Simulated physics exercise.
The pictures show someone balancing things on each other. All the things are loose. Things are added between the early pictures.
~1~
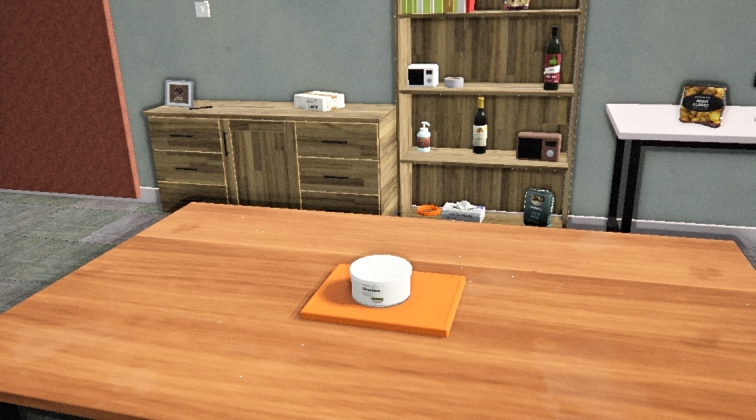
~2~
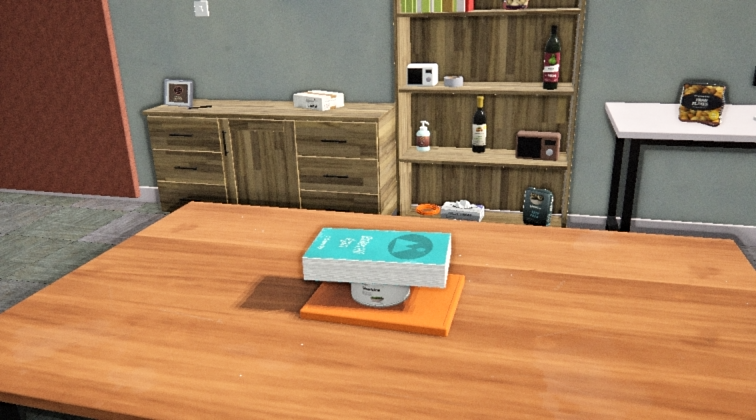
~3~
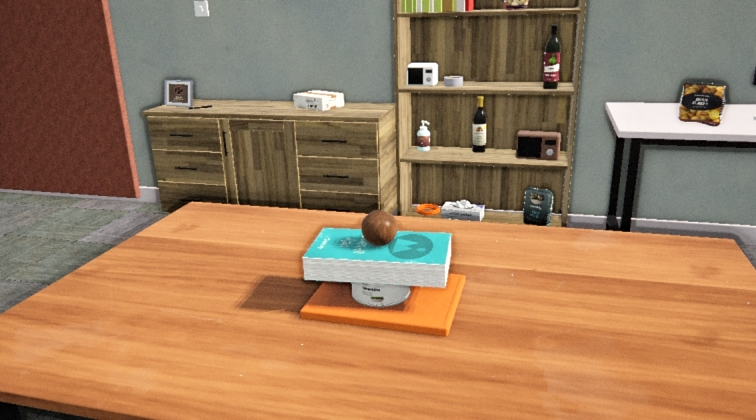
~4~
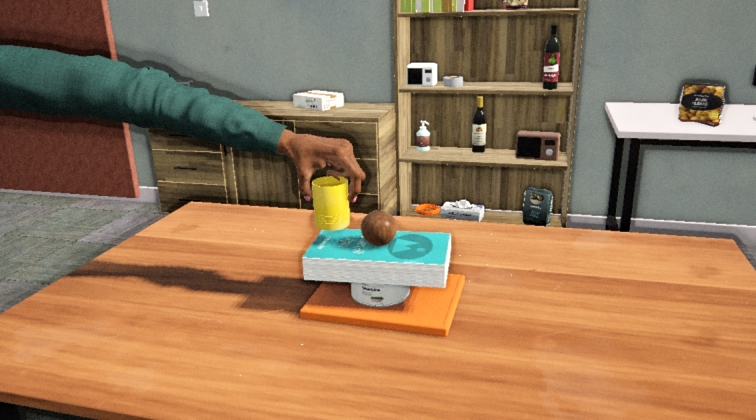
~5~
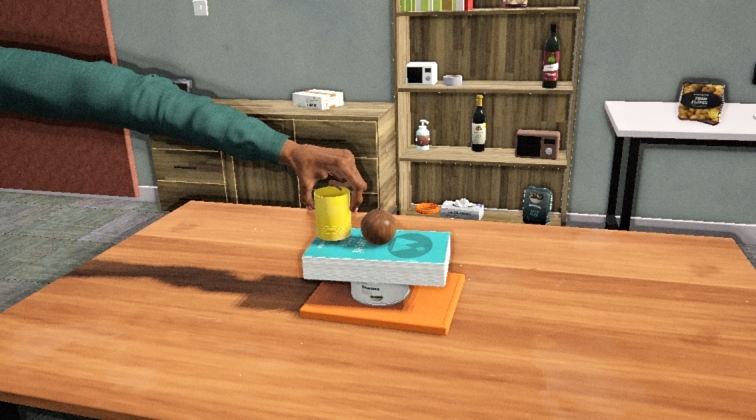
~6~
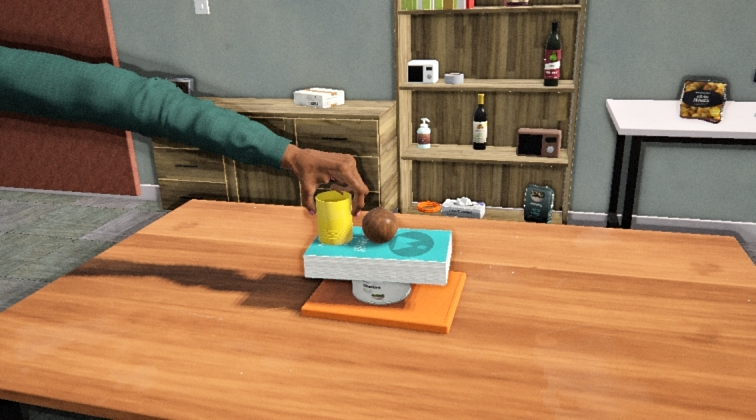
A yellow cup, gripped by a hand in a dark green sleeve reaching from the left, comes down onto the left side of a turquoise book. The book lies across a white round container on an orange tray, after first the book and then a brown ball appear on the stack. The still camera looks slightly down at a wooden table, with cabinets and shelves behind.
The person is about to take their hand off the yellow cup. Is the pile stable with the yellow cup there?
Here the pile holds.
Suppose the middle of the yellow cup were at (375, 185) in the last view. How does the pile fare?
Then it gives way.
Then, 0.20 s on from there, no change.
Then, 0.40 s on from there, yellow cup resting near (335, 219).
In the end, all 5 unmoved. At the end, from the last picture's camera, yellow cup near (335, 218). The pile keeps its balance.
